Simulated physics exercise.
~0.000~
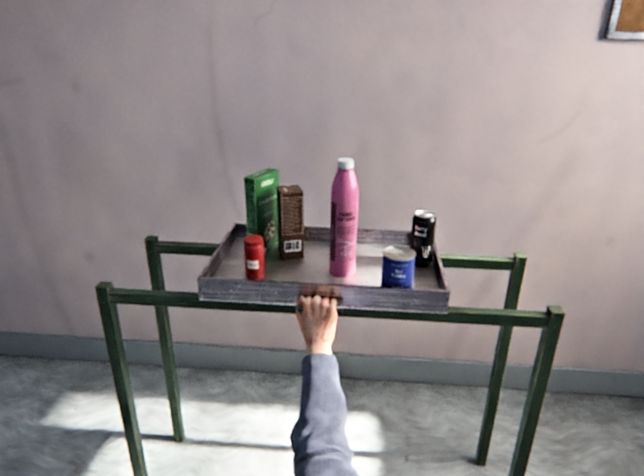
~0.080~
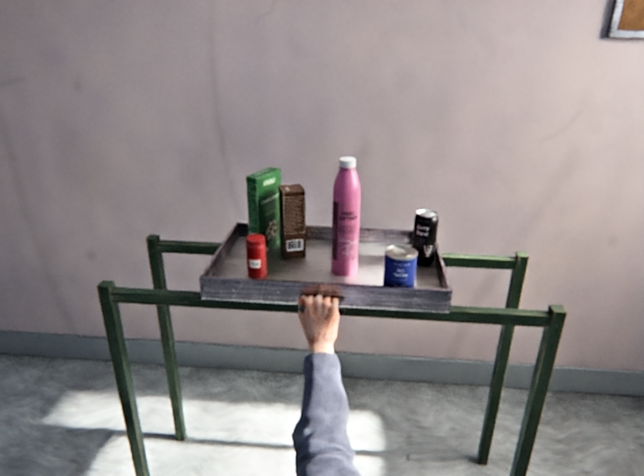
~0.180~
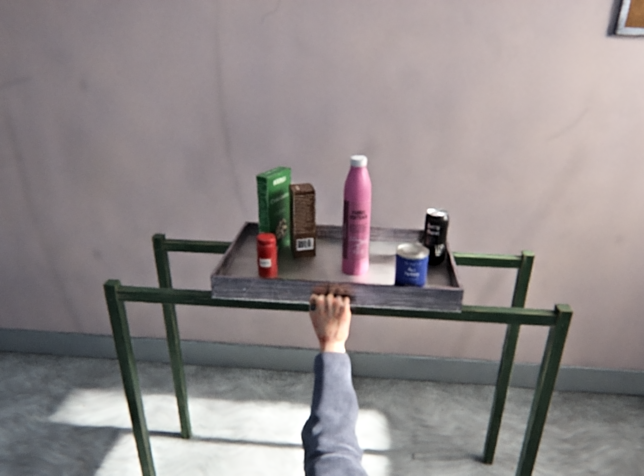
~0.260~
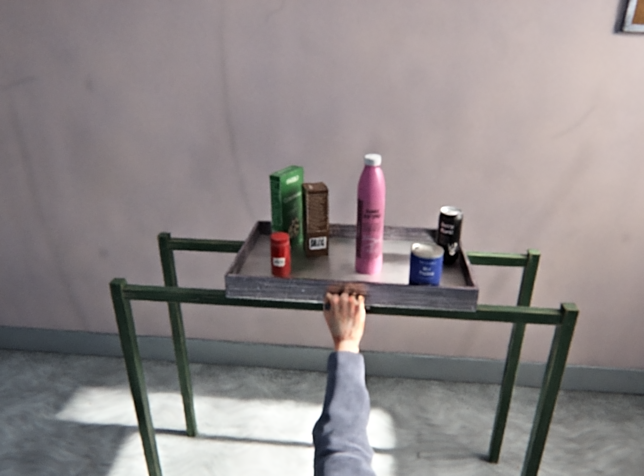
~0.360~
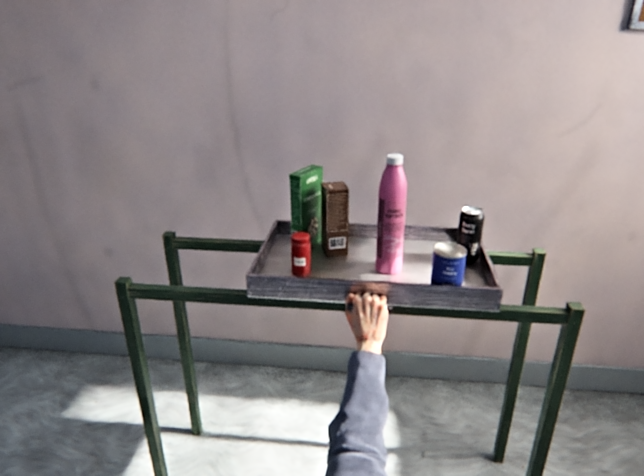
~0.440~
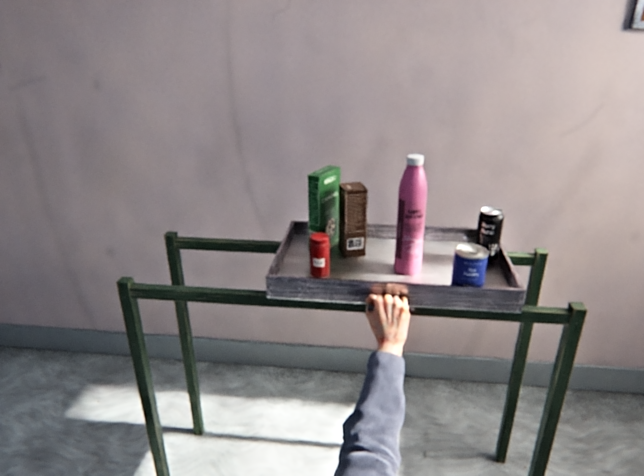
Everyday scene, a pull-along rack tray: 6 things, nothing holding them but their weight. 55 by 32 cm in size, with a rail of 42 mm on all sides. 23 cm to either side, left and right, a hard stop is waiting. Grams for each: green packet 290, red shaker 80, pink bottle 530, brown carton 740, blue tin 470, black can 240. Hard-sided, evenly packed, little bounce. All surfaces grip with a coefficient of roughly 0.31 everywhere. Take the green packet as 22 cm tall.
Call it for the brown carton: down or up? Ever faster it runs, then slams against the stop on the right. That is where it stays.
Down.
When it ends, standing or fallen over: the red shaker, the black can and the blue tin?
Here's how it ends: The red shaker never goes down, the black can never goes down, and the blue tin never goes down.
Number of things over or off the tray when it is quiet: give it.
My answer is 3.
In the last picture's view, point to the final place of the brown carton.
End position: Roughly (478, 243).
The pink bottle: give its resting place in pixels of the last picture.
Its centre ends close to (549, 251) in the last view.
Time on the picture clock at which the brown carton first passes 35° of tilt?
That comes at close to 1.0 seconds.
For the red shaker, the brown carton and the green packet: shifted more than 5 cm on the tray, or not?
Well, the red shaker winds up somewhere else; the brown carton winds up somewhere else; and the green packet winds up somewhere else.
After 0.64 s, tray moved 23 cm right; brown carton moved 3 cm near (407, 222); green packet moved 3 cm; pink bottle moved 3 cm.
After 0.74 s, tray moved 23 cm right; brown carton moved 8 cm near (427, 223); green packet 15° off upright; pink bottle 12° off upright.
After 0.94 s, tray moved 23 cm right; brown carton 21° off upright near (445, 221); pink bottle 55° off upright; green packet 32° off upright.
After 1.14 s, tray moved 23 cm right; brown carton on its side near (472, 237); pink bottle 74° off upright; green packet 67° off upright.
In the end (1.6 s), toppled on the tray, green packet, pink bottle and brown carton; not toppled but over 5 cm from the start, red shaker and blue tin; the last one under 5 cm from the start. In the last view, brown carton near (478, 243).
